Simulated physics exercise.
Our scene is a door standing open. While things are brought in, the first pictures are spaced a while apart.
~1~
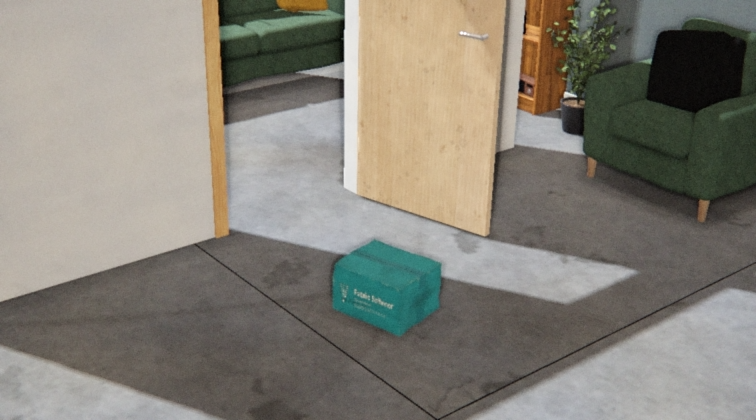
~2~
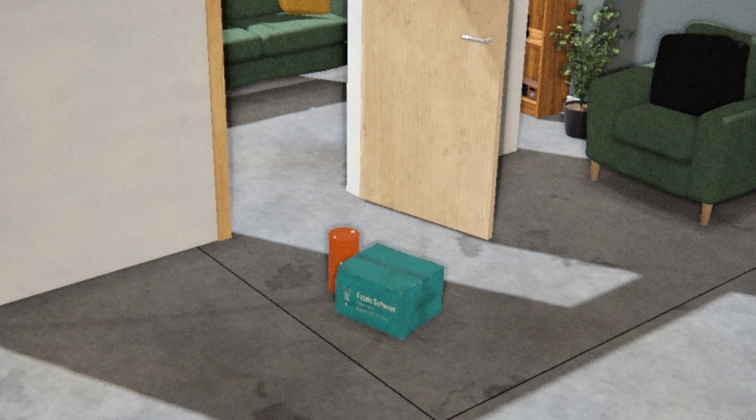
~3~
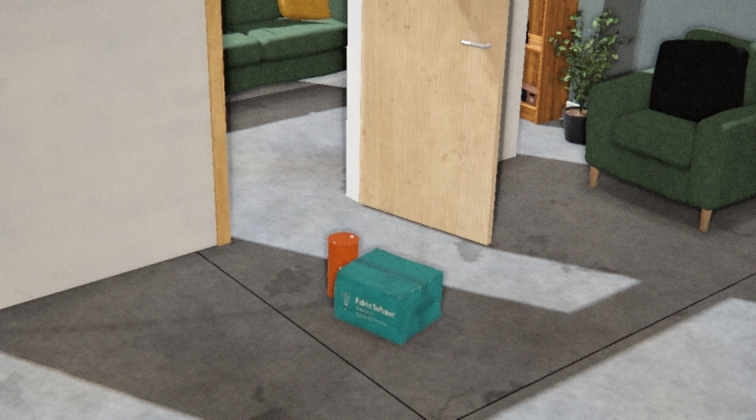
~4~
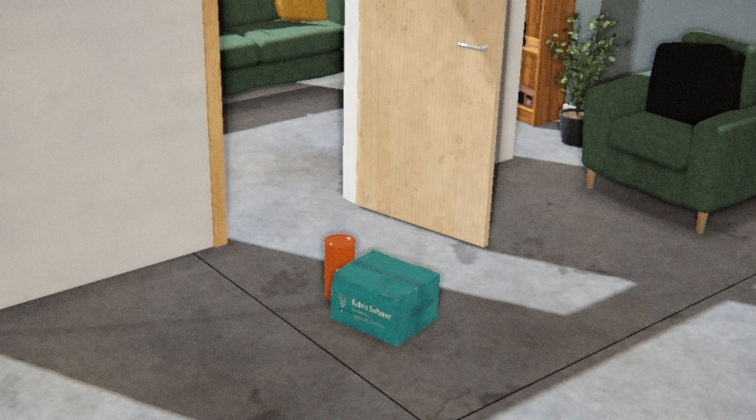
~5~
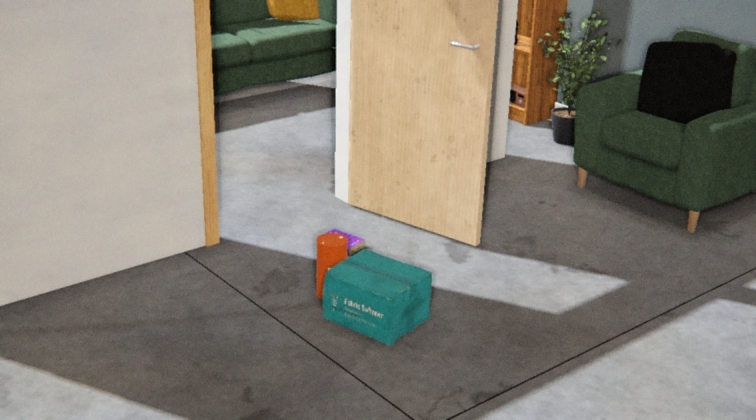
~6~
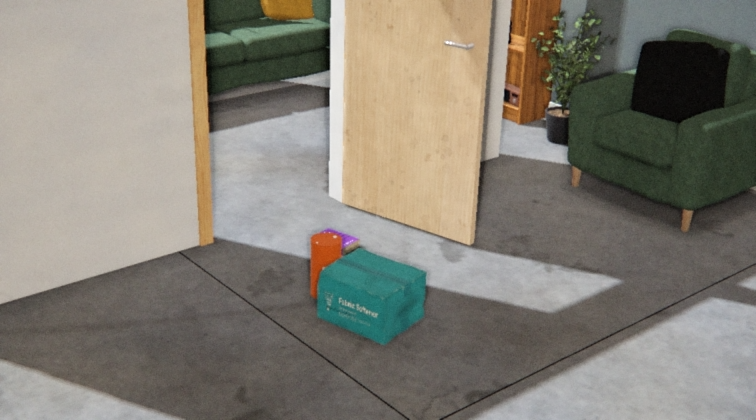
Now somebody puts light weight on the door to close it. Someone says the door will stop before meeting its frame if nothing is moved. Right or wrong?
Wrong.
Then, 1.00 s after the last picture, door 50° open; purple book slid a little near (312, 241).
Then, 1.40 s after the last picture, door 18° open; purple book slid well along near (255, 234).
At rest, door 0° open; moved from the start, purple book; the other 2 in place. Seen from the same camera at the end, purple book near (220, 218).
